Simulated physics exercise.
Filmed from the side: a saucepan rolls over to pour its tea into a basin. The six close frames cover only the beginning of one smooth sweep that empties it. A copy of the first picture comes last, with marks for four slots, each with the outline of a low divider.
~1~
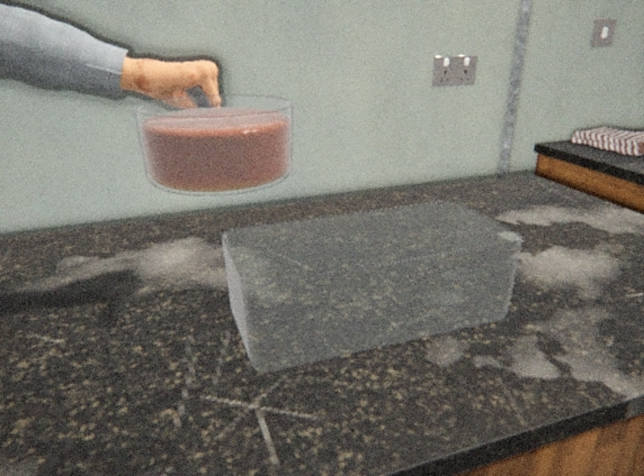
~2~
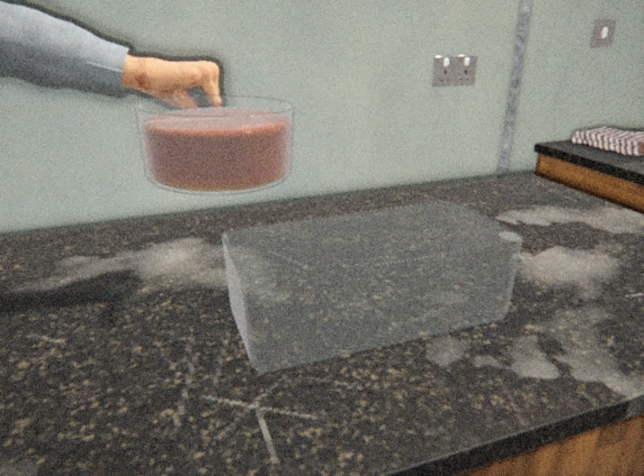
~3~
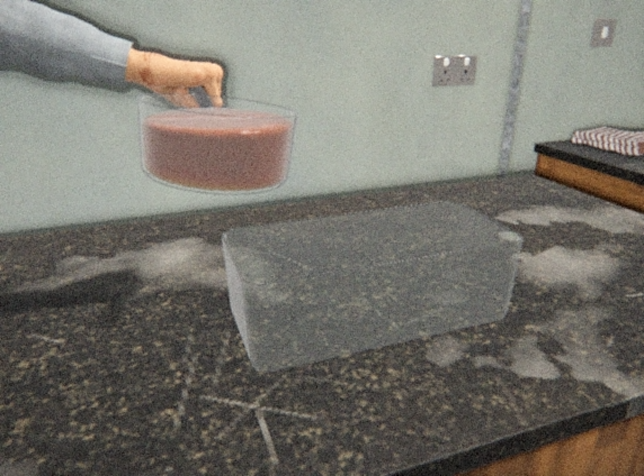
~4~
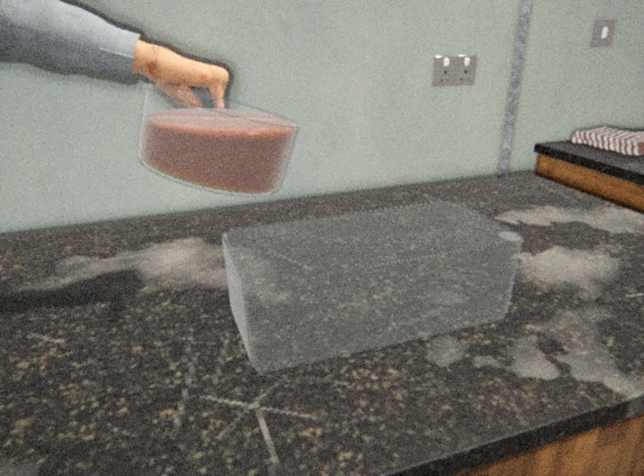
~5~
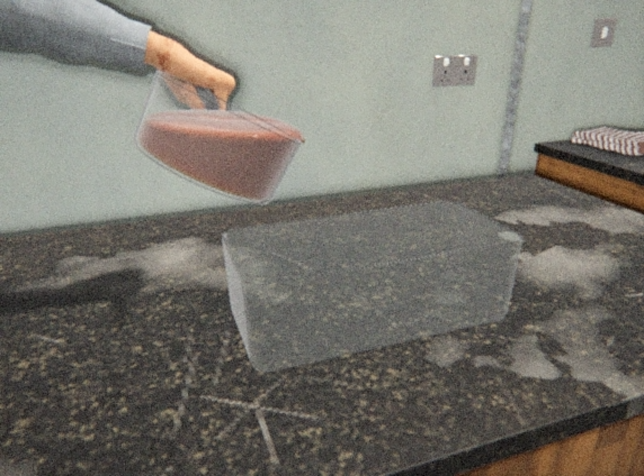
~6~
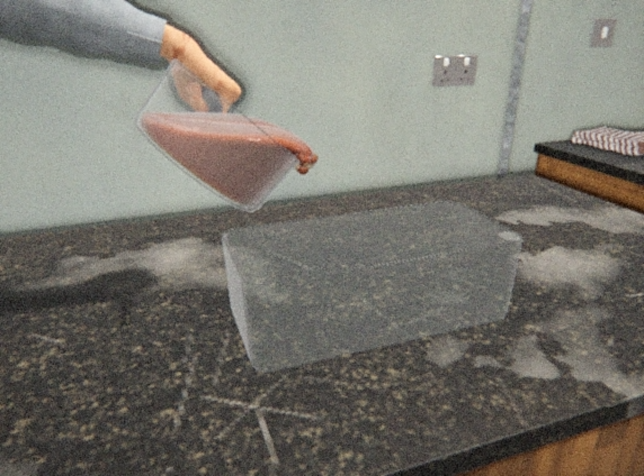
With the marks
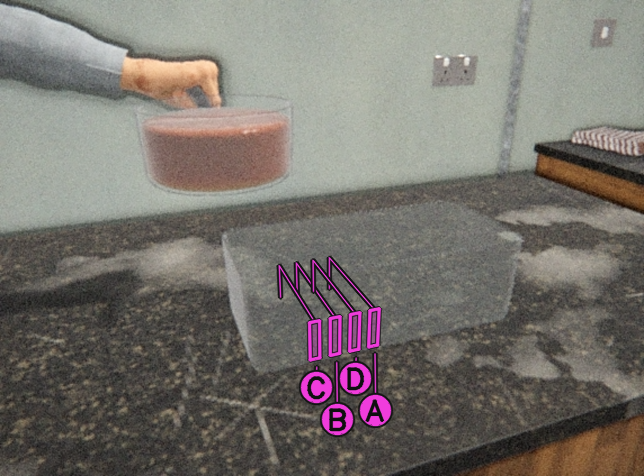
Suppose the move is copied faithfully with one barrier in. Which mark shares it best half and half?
Take D.
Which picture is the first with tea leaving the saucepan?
In picture 5.
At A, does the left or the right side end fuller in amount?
The left one.
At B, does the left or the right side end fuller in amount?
The right one.
On the marked copy, A at (375, 353); B at (336, 362); C at (316, 366); D at (356, 357).
Choosing A, about 65 % ends left of the wall and 23 % right of it; 13 % is lost outside.
Choosing B, about 31 % ends left of the wall and 67 % right of it.
Choosing C, about 21 % ends left of the wall and 78 % right of it.
Choosing D, about 50 % ends left of the wall and 46 % right of it; 4 % is lost outside.
